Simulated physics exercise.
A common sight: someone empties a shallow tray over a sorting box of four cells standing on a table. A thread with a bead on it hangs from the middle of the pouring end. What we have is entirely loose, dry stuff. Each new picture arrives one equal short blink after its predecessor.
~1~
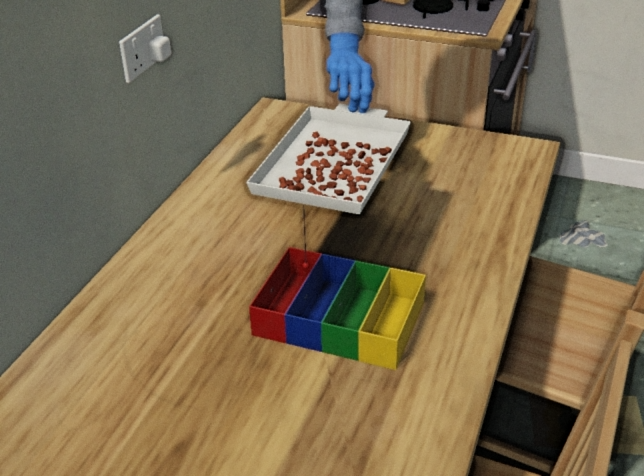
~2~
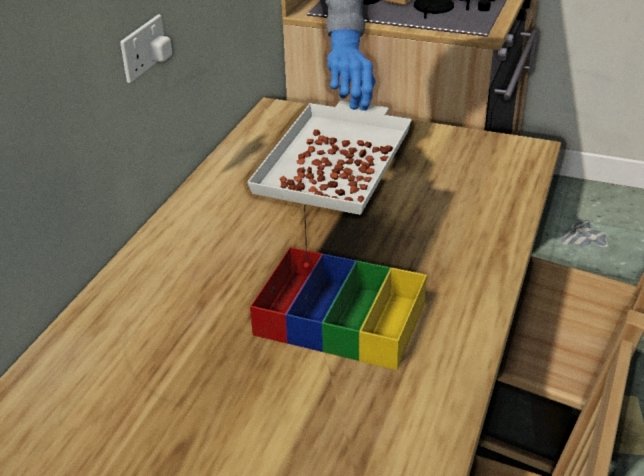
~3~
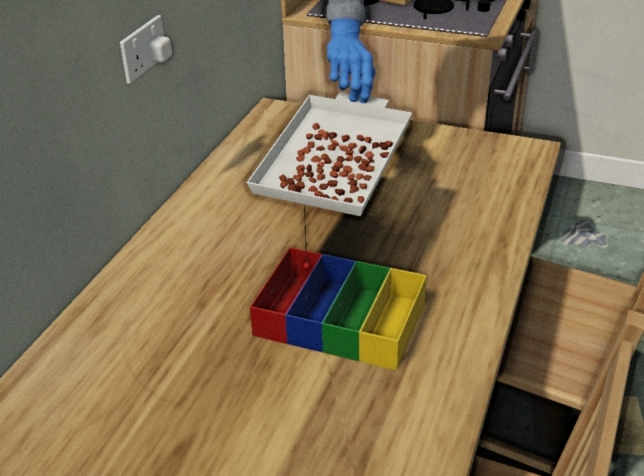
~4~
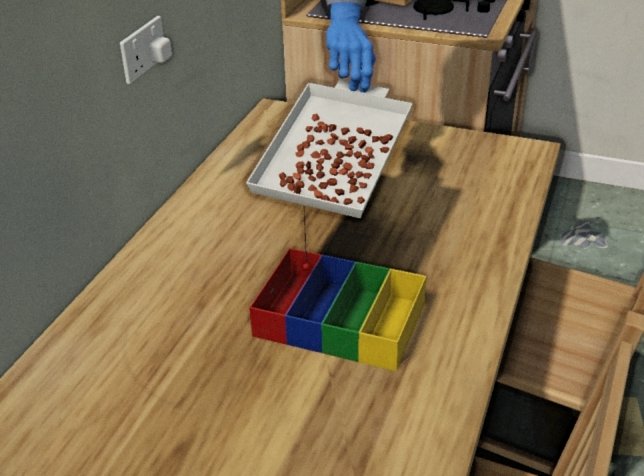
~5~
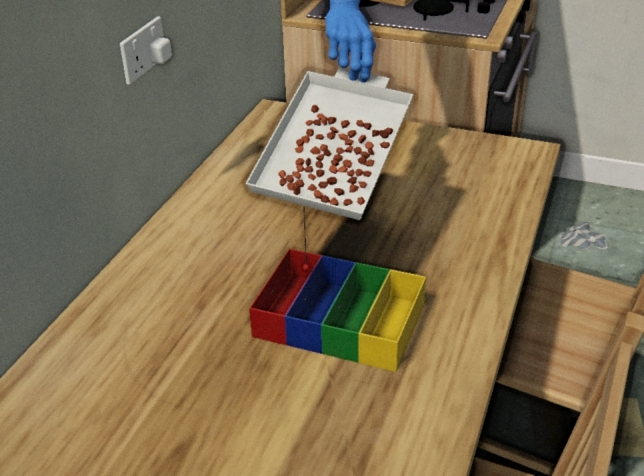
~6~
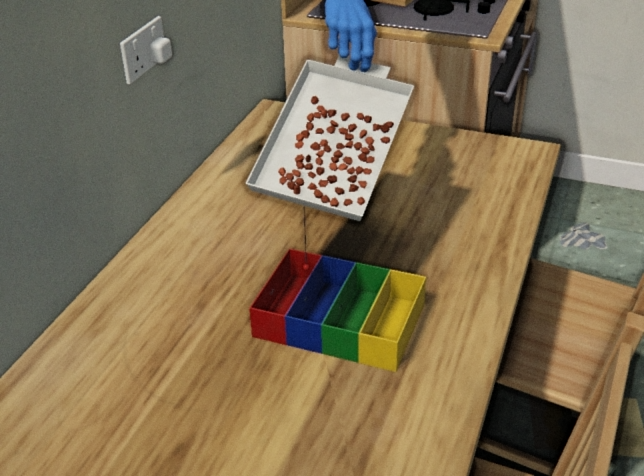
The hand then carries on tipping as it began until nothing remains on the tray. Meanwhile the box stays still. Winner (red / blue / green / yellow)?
Green.
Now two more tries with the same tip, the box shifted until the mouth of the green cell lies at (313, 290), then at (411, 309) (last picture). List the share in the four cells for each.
The first comes to 90 percent and the second to 80 percent.
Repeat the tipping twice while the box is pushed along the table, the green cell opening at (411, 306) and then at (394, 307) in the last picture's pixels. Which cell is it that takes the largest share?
For the first spot I'd say red, and for the second spot the blue one.
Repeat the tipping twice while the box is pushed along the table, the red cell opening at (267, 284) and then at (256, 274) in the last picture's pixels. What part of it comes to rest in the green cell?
Trial 1: 60 percent; trial 2: 40 percent.
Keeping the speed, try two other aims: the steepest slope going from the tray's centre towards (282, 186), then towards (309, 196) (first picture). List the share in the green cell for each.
About 0 %, then 10 %.
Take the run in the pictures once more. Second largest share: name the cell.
The answer here is that blue cell.
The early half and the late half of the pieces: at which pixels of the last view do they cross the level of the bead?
(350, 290), then (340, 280).
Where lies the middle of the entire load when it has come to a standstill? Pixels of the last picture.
I'd mark it at roughly (342, 327).
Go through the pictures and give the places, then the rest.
In the first frame, corners of the pouring end near (251, 181) and (359, 201), level; middle of the load near (337, 168), bits of crushed brick; bead on its thread near (306, 266); red cell near (268, 322); blue cell near (304, 330); green cell near (340, 339); yellow cell near (378, 348).
In the second frame, corners of the pouring end near (252, 181) and (360, 202), level; middle of the load near (338, 167).
In the third frame, corners of the pouring end near (251, 181) and (360, 204), tipped barely, lowest at the right corner; middle of the load near (338, 165).
In the fourth frame, corners of the pouring end near (251, 181) and (360, 207), tipped a little, lowest at the right corner; middle of the load near (338, 161).
In the fifth frame, corners of the pouring end near (250, 182) and (360, 210), tipped clearly, lowest at the right corner; middle of the load near (338, 158).
In the sixth frame, corners of the pouring end near (250, 182) and (360, 212), tipped clearly, lowest at the right corner; middle of the load near (338, 154); red cell near (268, 324); blue cell near (304, 332); green cell near (340, 341); yellow cell near (378, 350).
Shortly afterwards, tray tipped steeply; all but a few on the tray; only a few falling or outside the box.
Next, tray tipped past a quarter turn; near half on the tray; near a quarter in the green cell; a little in the blue cell; a little in the yellow cell; only a few in the red cell; a little falling or outside the box.
Some moments later, tray tipped past a quarter turn; near half in the green cell; near a third in the blue cell; a little in the yellow cell; a little in the red cell.
In the end, tray tipped past a quarter turn; near half in the green cell; near a third in the blue cell; a little in the yellow cell; a little in the red cell.
